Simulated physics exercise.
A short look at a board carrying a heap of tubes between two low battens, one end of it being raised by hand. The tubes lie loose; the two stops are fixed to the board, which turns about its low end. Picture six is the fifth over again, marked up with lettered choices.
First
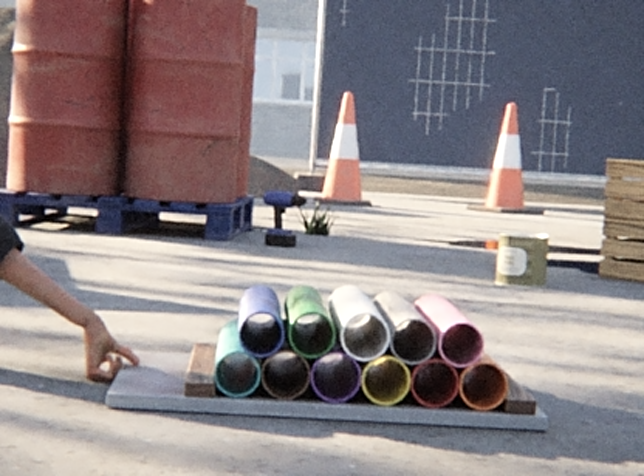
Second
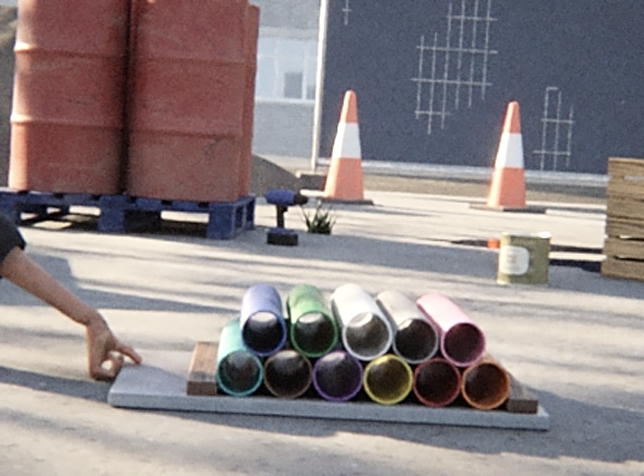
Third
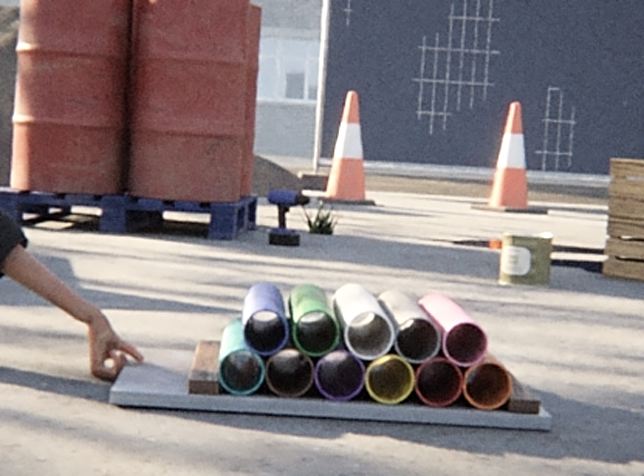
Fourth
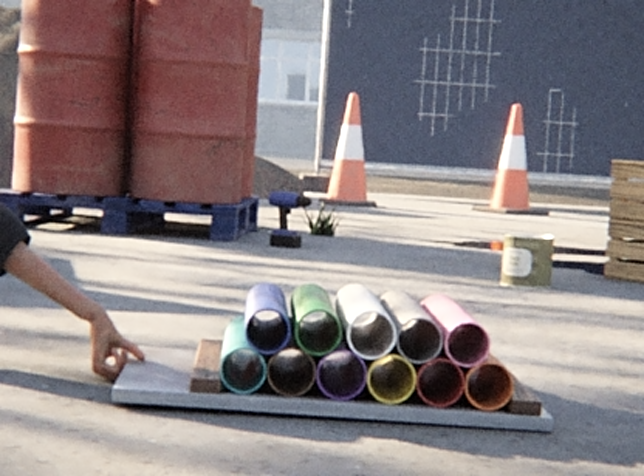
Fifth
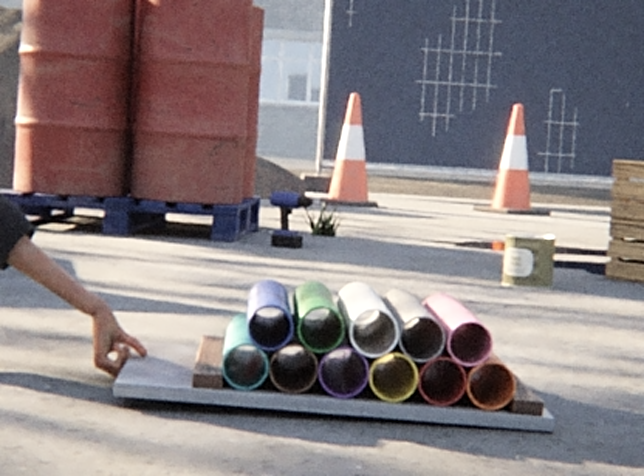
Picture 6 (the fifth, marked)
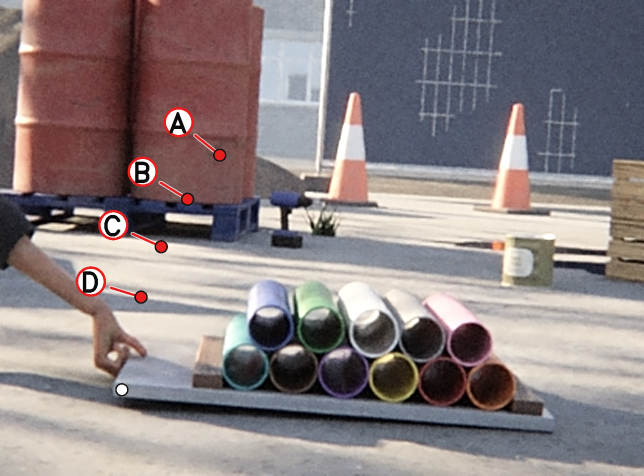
Colourful open-ended tubes lie stacked in two rows between brown wooden battens on a pale grey board, seen from low down across a sunlit paved yard. Turquoise, blue and green ones sit left, orange and pink right, before red drums on a blue pallet and two striped cones. A hand at the board's left end raises it very slightly, the tubes keeping their arrangement, as the view shifts marginally.
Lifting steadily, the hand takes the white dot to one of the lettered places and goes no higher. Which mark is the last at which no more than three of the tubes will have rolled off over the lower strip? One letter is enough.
No higher than B.
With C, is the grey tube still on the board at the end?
Yes, with C.
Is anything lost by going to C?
At C: No.
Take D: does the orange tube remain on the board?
Yes.
On the marked copy, A at (220, 155); B at (187, 199); C at (161, 247); D at (141, 297); the white dot at (122, 390).
Following B. Soon after the start, board at 17°.
Later, board at 28°.
In the end, board at 28°, none over the low batten.
As for the rest, A five over the low batten; C none over the low batten; D none over the low batten.
